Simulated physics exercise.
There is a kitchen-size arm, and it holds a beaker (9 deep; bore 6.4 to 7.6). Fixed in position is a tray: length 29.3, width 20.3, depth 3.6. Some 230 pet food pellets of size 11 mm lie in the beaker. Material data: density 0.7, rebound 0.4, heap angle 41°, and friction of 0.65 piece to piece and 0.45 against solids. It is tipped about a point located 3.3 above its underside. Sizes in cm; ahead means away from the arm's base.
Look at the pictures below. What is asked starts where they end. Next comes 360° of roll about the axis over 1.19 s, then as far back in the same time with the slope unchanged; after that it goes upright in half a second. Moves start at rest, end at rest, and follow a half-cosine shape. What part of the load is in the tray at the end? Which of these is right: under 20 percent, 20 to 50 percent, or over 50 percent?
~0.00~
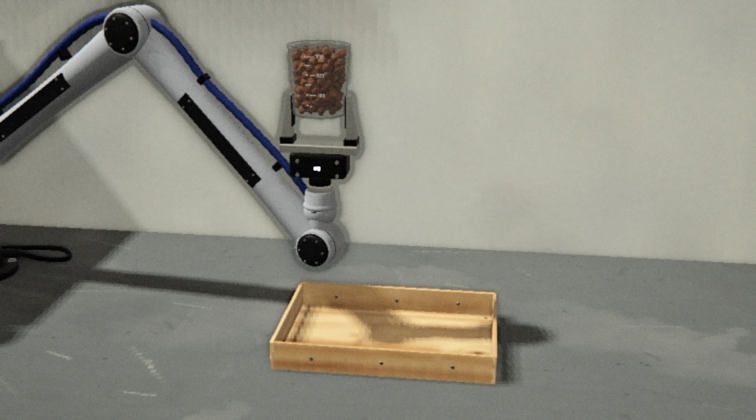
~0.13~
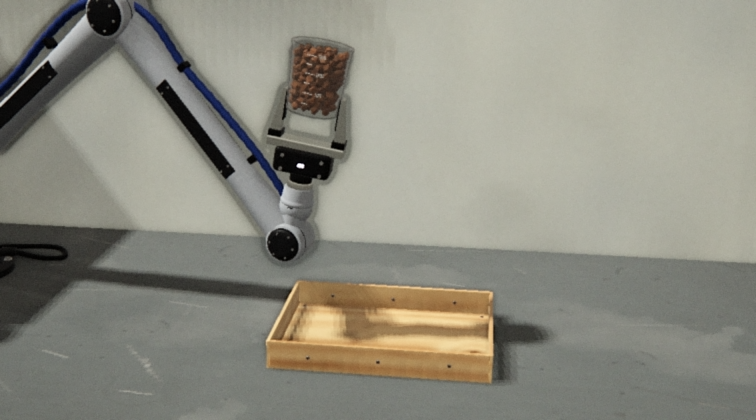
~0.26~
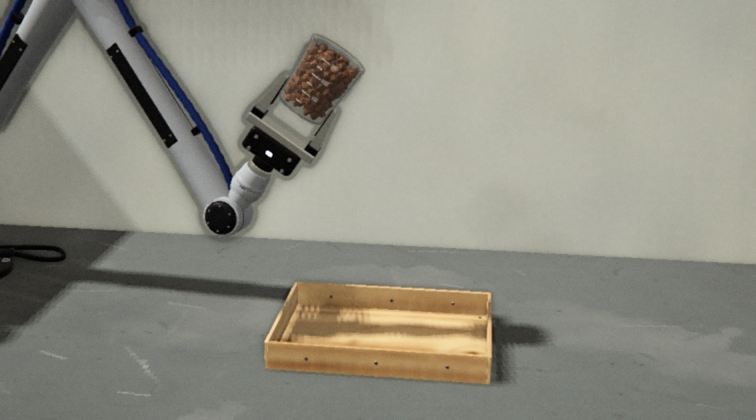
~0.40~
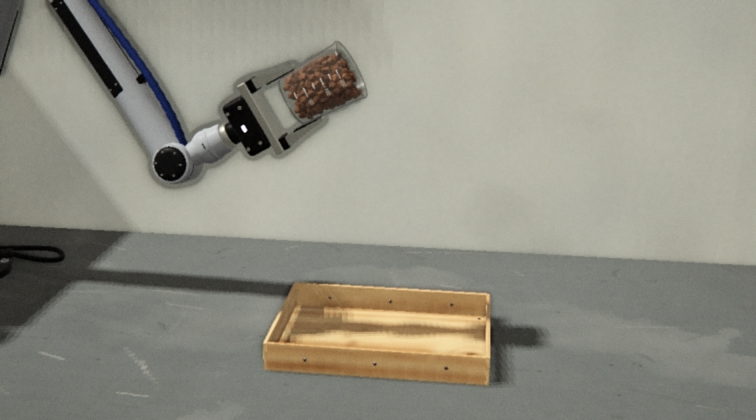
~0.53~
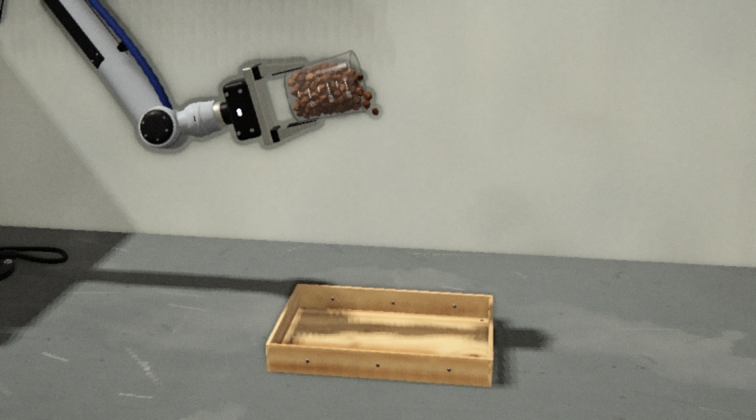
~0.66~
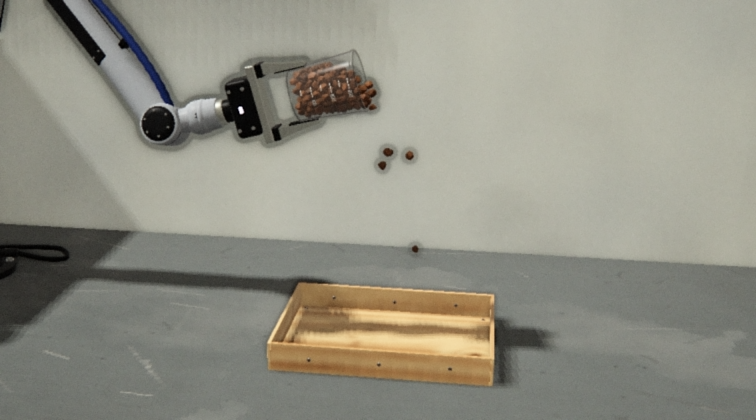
The right one is 20 to 50 percent.
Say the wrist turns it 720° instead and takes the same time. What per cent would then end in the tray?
Then about 25 per cent.
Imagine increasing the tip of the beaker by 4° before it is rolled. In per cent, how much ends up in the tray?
Share: About 40 %.
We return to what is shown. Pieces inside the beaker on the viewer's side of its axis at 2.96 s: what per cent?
60 in a hundred, more or less.
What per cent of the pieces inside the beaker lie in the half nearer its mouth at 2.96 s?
It comes to around 45 per cent, more or less.
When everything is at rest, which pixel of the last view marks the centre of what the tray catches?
Near (427, 331).
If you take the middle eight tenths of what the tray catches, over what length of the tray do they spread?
That stretch is roughly 10 cm long.
By 1.81 s, tipped 75°, highest piece 40 above the table; 183 in the beaker, 37 in the tray, 1 on the table or floor, 7 in flight or on a rim.
By 2.96 s, tipped 75°, highest piece 39 above the table; 166 in the beaker, 58 in the tray, 1 on the table or floor, 3 in flight or on a rim.
By 3.74 s, upright, highest piece 41 above the table; 159 in the beaker, 68 in the tray, 1 on the table or floor.
By 4.44 s, upright, highest piece 41 above the table; 159 in the beaker, 68 in the tray, 1 on the table or floor.
Final count, 159 in the beaker, 68 in the tray, 1 on the table or floor. That is 30 % in the tray.
